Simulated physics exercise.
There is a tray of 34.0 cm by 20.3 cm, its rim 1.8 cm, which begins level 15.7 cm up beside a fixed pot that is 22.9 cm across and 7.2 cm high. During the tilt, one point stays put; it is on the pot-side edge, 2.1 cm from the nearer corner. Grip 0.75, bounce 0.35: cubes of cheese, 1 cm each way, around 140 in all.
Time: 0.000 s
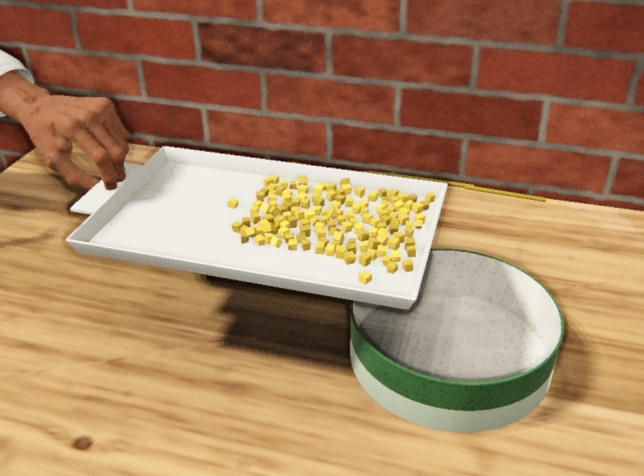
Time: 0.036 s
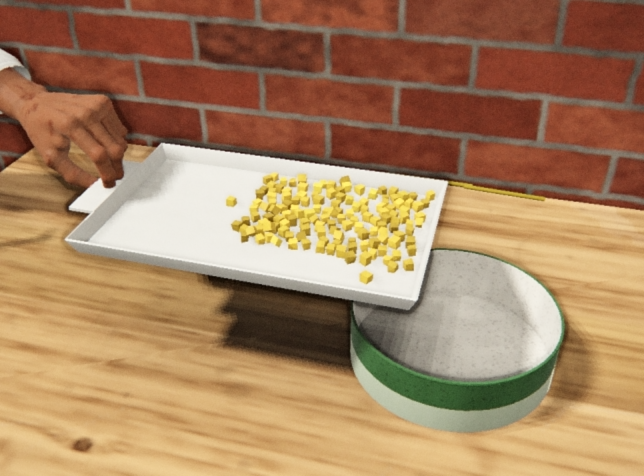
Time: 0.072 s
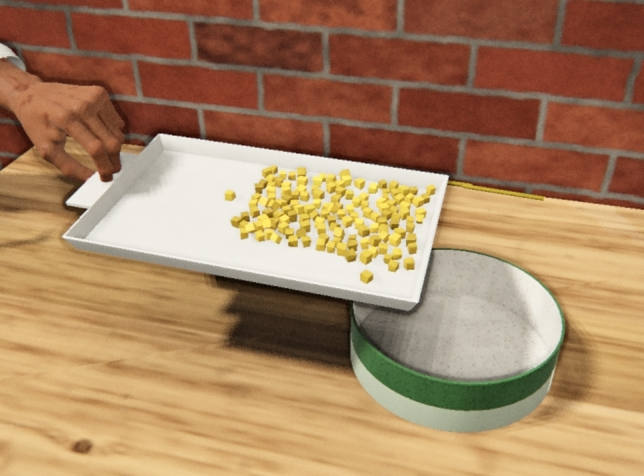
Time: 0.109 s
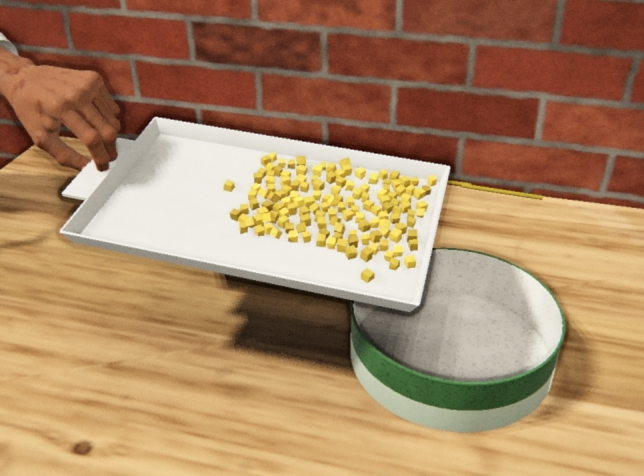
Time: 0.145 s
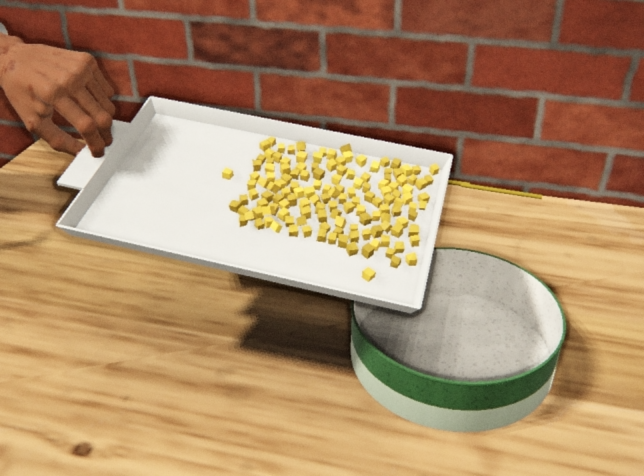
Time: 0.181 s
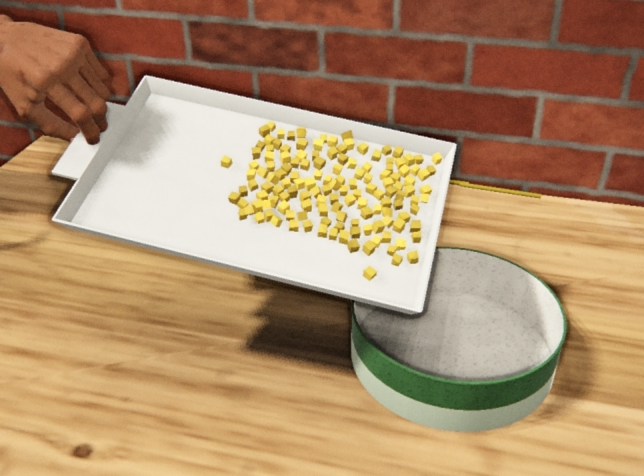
A white rectangular tray scattered with small yellow cubes is in view above a pale wooden table, seen from slightly above, with a red brick wall behind. A hand grips the tray's handle at the left, the cubes lie mostly on its right half, and a green and white round pot stands below its right end. The hand raises the left end, tilting the tray slightly toward the pot, while the cubes keep their places on it and the camera stays still.
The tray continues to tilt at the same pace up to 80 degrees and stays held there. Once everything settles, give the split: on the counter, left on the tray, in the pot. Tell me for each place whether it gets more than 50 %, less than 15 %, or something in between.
Counter: Major. Tray: Minor. Pot: Minor.
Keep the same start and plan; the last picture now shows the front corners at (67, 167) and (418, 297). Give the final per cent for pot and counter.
Pot: 55, counter: 45.
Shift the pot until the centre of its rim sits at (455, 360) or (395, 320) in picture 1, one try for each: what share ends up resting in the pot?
Roughly 45 and 10 percent.
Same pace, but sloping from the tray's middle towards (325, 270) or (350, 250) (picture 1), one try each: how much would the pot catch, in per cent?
Roughly 5 per cent on the first try and 65 per cent on the second.
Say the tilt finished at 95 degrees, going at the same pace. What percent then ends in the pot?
You'd end up with some 0 % in the pot.
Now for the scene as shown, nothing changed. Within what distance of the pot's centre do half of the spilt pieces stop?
I'd say around 24 centimetres.
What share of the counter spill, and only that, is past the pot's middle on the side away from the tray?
Some 30 per cent.
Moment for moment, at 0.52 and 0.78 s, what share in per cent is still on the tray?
About 95, 5.
After 0.38 s, tilt 50 degrees; the tray holds 100 %, the pot 0 %.
After 0.52 s, tilt 72 degrees; the tray holds 95 %, the pot 0 %.
After 0.78 s, tilt 80 degrees; the tray holds 5 %, the pot 0 %.
In the end, at 2.0 s, counter 100 %, tray 0 %, pot 0 %.
